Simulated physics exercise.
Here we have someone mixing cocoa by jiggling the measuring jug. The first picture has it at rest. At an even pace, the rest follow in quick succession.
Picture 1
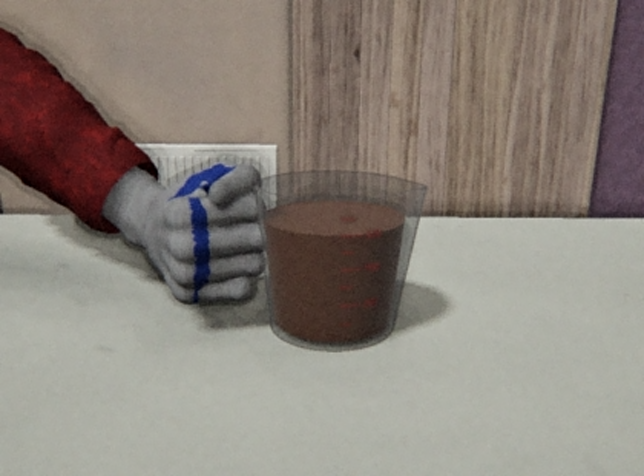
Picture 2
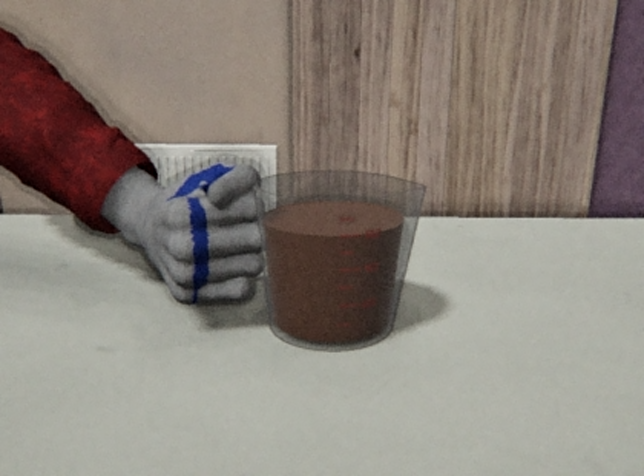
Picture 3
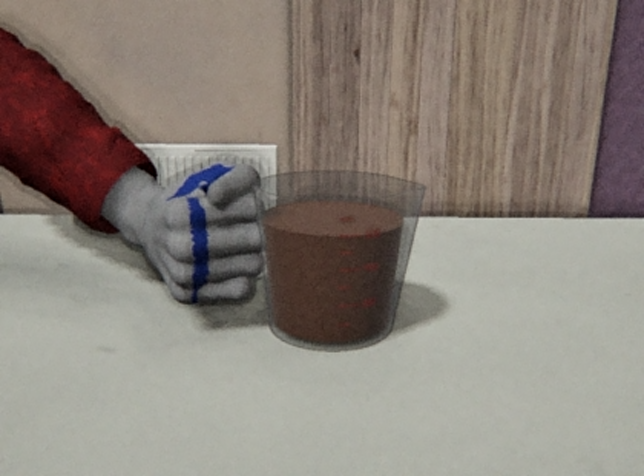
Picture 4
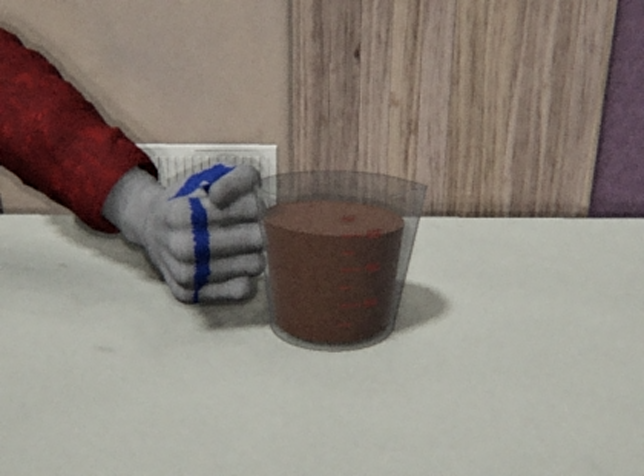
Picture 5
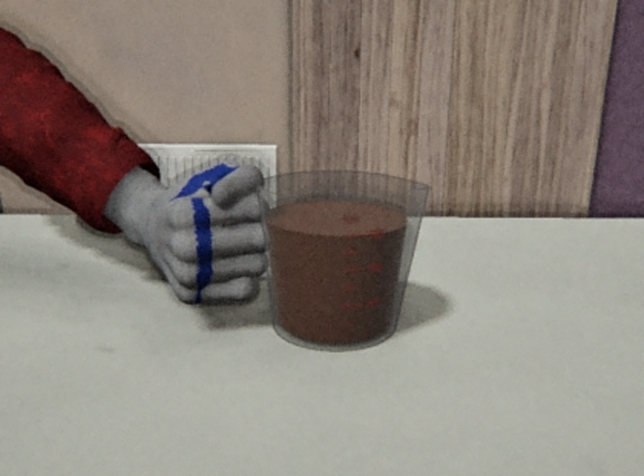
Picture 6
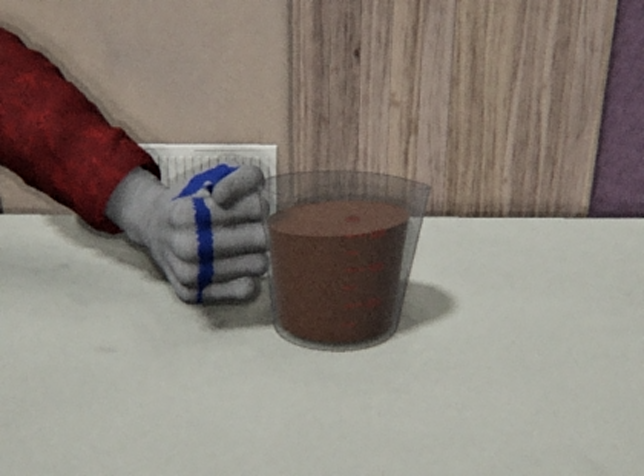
A clear measuring jug of brown liquid barely shifted on a pale table as a gray-gloved hand beside it jiggled it slightly, and the nearly level surface ended up a little higher on the right.
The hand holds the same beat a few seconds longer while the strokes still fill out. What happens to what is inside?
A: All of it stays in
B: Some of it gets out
A.
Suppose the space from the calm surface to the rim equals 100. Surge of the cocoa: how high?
Roughly 50 per cent, I'd estimate.
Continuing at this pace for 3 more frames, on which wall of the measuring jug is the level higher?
Higher level: Left half.
A moment on, the highest wave so far climbs under half way to the rim.
When it is over, the highest wave so far climbs under half way to the rim; nothing has left it.
